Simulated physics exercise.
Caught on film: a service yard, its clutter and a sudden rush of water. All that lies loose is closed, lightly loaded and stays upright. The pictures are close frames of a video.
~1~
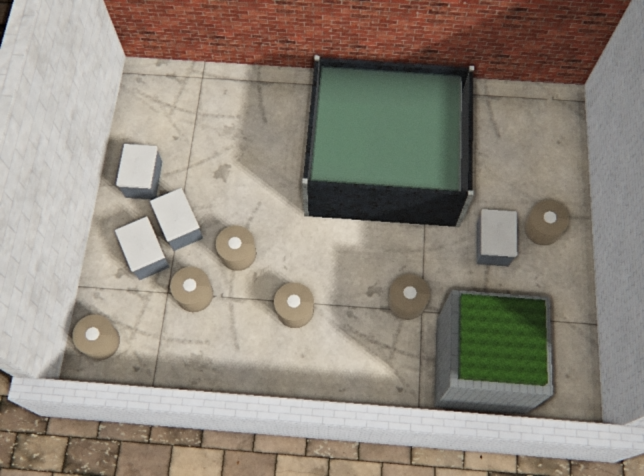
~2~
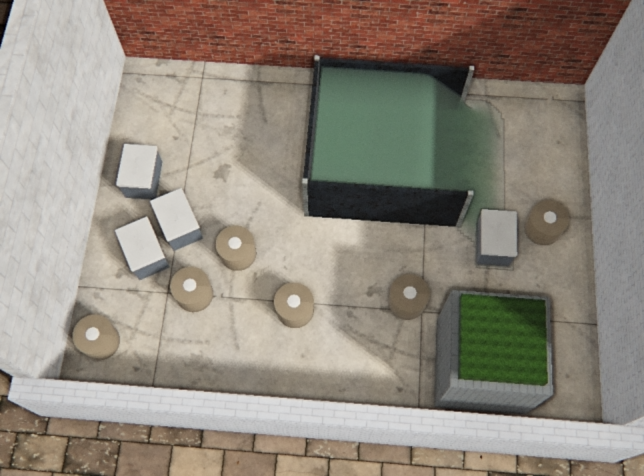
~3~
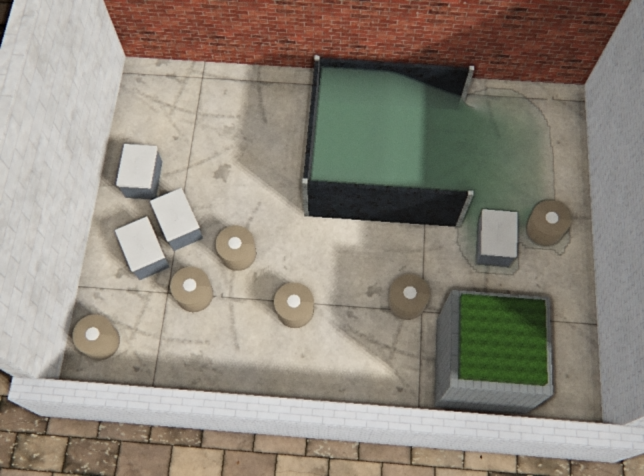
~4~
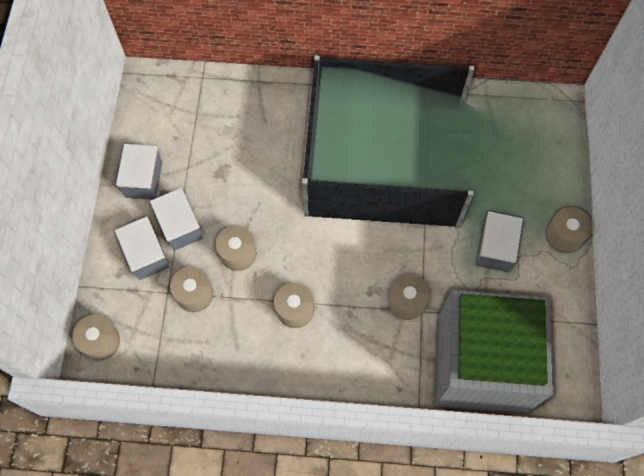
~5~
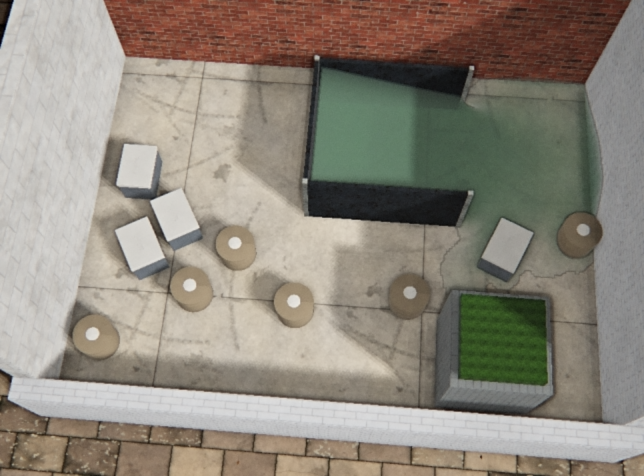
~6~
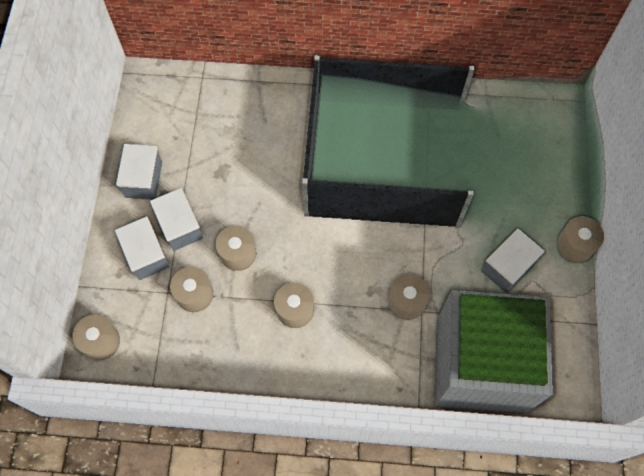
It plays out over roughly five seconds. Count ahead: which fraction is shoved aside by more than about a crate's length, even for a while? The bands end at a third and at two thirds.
It is between one and two thirds.
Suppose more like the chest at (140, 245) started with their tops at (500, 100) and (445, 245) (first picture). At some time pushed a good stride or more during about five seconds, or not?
One after the other: Shifted that much, shifted that much.
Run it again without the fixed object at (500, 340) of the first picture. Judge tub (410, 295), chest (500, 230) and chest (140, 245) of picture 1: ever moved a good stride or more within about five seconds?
In that order: Pushed that far, moved that far, not that far.
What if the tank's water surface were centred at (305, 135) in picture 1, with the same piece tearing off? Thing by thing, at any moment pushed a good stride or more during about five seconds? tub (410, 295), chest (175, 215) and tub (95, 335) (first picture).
In that order: That far or more, never so far, under that.
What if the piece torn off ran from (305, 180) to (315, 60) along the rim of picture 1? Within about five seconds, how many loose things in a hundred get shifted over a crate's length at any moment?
I make it 80 per cent.
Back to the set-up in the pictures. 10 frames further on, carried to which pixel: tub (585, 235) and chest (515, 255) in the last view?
Around (560, 393) and (532, 298).
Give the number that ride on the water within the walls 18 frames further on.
3 of them.
A moment on, 2 of 10 are well off their spots; 1 afloat.
Next, 2 of 10 are well off their spots; 1 afloat.
Later, 3 of 10 are well off their spots; 3 afloat.
In the end, 5 of 10 are well off their spots, and 5 have been at some point; 6 afloat.
